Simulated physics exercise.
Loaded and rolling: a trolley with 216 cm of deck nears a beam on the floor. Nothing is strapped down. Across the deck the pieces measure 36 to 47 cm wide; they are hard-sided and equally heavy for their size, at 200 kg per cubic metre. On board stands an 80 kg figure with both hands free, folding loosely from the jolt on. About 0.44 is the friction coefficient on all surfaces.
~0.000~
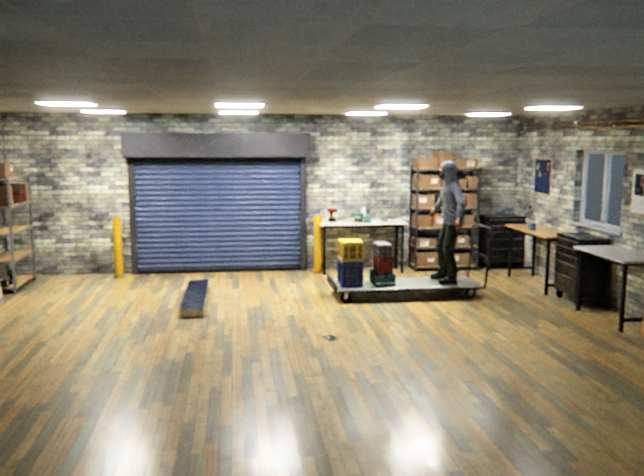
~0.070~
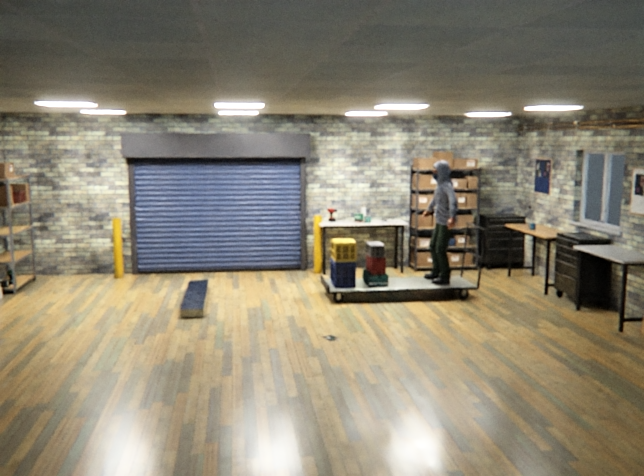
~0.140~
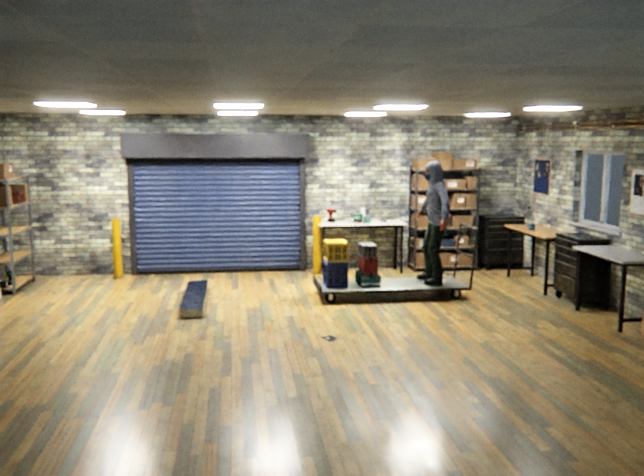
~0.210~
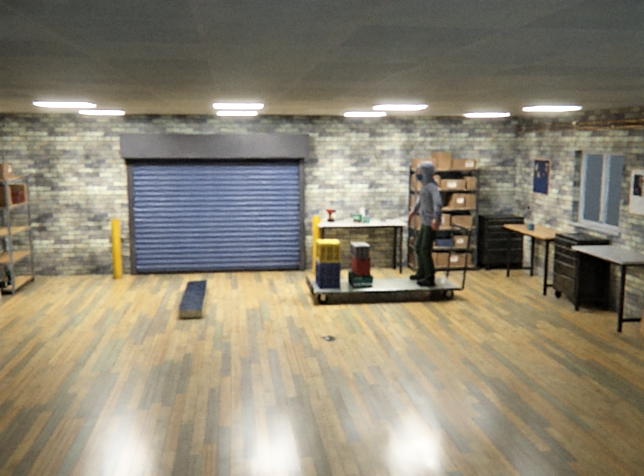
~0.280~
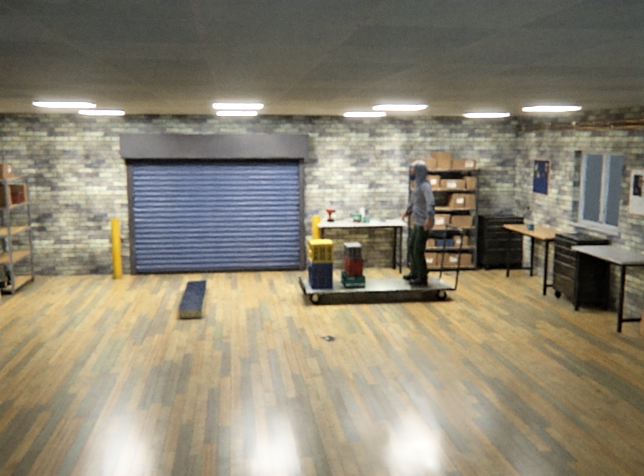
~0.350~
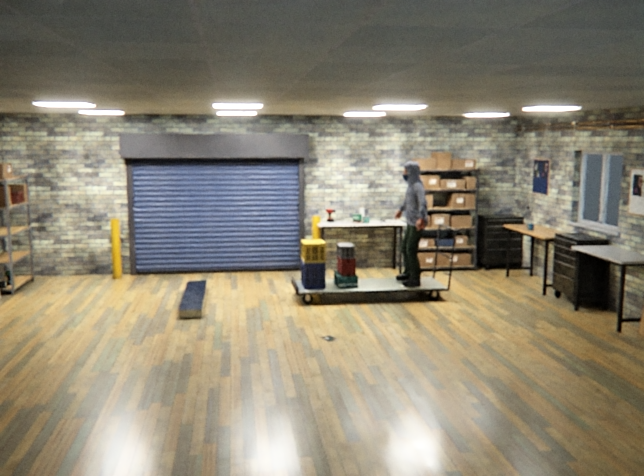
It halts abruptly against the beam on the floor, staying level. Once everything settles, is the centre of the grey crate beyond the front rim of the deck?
No, it stays on the deck.
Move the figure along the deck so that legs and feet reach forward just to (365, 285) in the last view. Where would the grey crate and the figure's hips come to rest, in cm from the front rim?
Grey 20 behind, hips 100 behind.
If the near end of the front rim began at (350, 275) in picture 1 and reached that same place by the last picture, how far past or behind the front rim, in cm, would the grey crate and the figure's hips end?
Rest points: Grey at 0 cm behind, hips at 70 cm behind.
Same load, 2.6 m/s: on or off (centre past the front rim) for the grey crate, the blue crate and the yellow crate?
Result - grey ends up off, blue stays aboard, yellow ends up off.
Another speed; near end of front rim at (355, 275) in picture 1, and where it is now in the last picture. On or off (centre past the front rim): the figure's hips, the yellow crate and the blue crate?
Result: Hips safe; yellow gone; blue safe.
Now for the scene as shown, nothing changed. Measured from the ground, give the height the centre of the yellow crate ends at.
Roughly 15 cm above it.
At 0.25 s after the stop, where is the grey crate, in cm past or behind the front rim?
Behind the rim by about 50 cm.
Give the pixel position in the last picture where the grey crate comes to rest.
Roughly pixel (229, 253).
Impact comes at 1.27 s.
After 1.52 s the grey crate is 48 cm behind the rim, tilted 0°, near (231, 253) in the last picture's view.
After 1.82 s the grey crate is 42 cm behind the rim, tilted 5°, near (227, 253) in the last picture's view.
After 2.27 s the grey crate is 45 cm behind the rim, tilted 0°, near (230, 253) in the last picture's view.
Final state at 3.9 s, past the rim, yellow crate; behind it, red carton, teal parcel, grey crate, blue crate and the figure's hips.
